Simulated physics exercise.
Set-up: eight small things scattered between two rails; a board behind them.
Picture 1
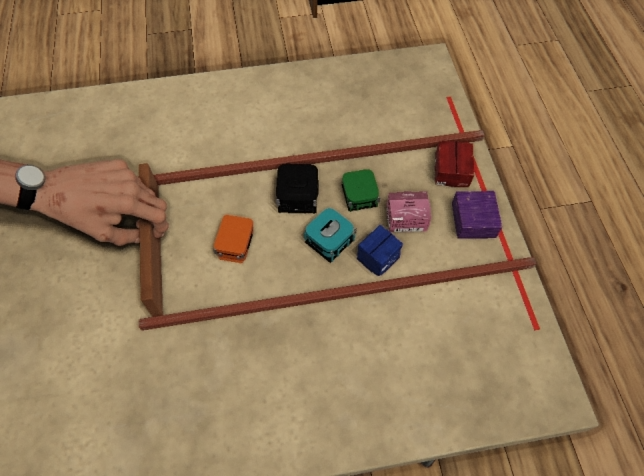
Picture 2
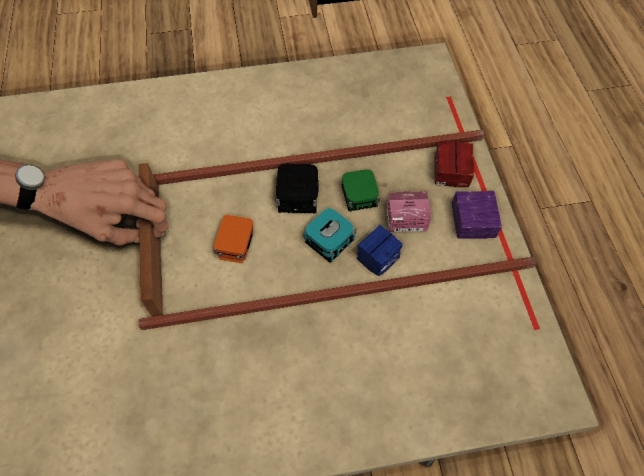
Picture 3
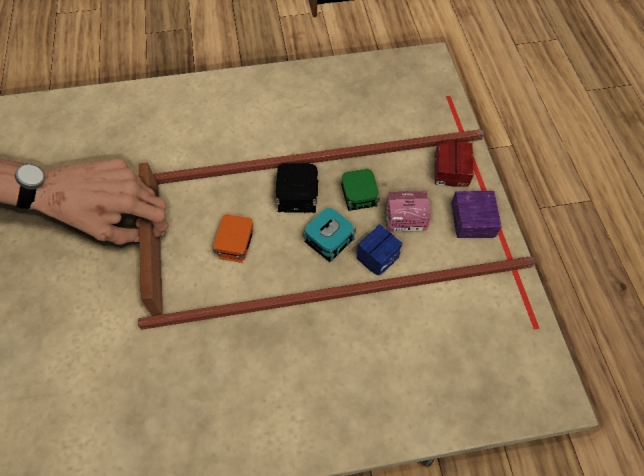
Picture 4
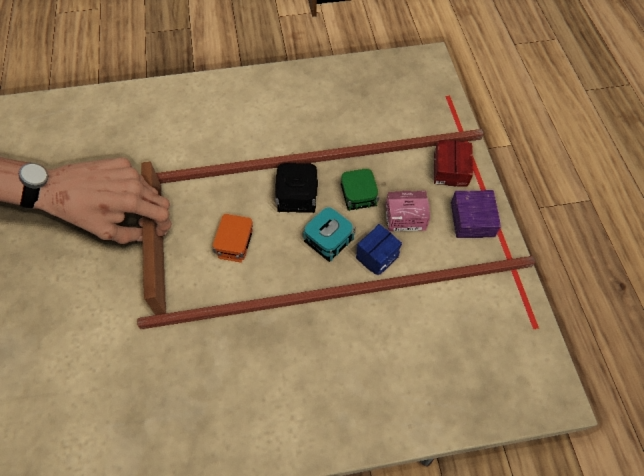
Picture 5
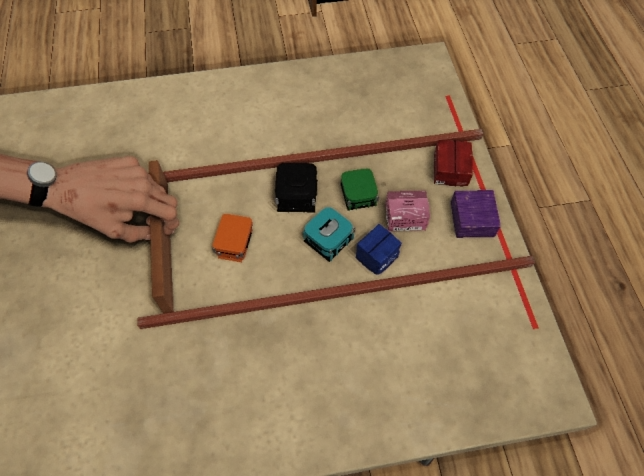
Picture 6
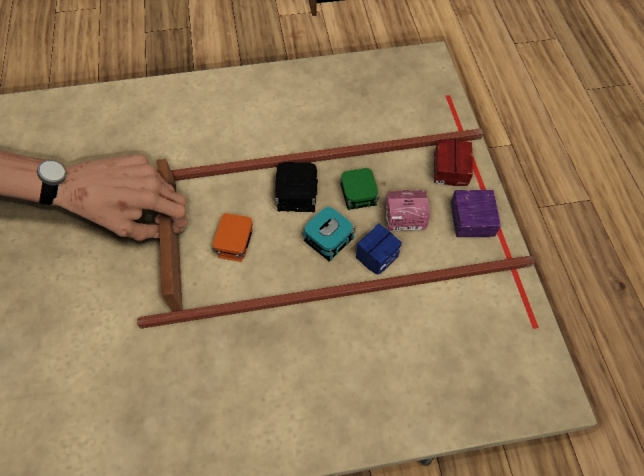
The footage shows eight small coloured blocks scattered between two wooden rails, with a red line at the right. A hand wearing a watch holds a board at the left, still at first, then slides it slightly rightward.
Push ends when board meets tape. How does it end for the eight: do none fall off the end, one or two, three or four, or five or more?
It ends with five or more off the end.
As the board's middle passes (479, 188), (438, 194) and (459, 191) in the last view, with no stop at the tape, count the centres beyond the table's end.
5; 3; 4.
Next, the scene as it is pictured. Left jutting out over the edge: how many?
Overhanging ones - 3.
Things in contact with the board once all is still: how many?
At rest, 3 are in contact.
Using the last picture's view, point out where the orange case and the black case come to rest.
Going in order: First (504, 194), then (495, 157).
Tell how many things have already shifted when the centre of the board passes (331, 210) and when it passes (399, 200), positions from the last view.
The first count is 6, and then it's 8.
A little later, none off yet; purple block at rest near (475, 213); red box at rest near (453, 163); pink box at rest near (407, 211).
Next, none off yet; purple block shifted a little near (491, 215); red box at rest near (453, 163); pink box shifted about its own width near (451, 207).
Later still, one off so far; purple block dropping near (492, 324); red box tilted well over near (506, 150); pink box tilted well over near (530, 200).
When it is over, the number that fall off is five or more; down, turquoise case, green case, pink box, red box and purple block.
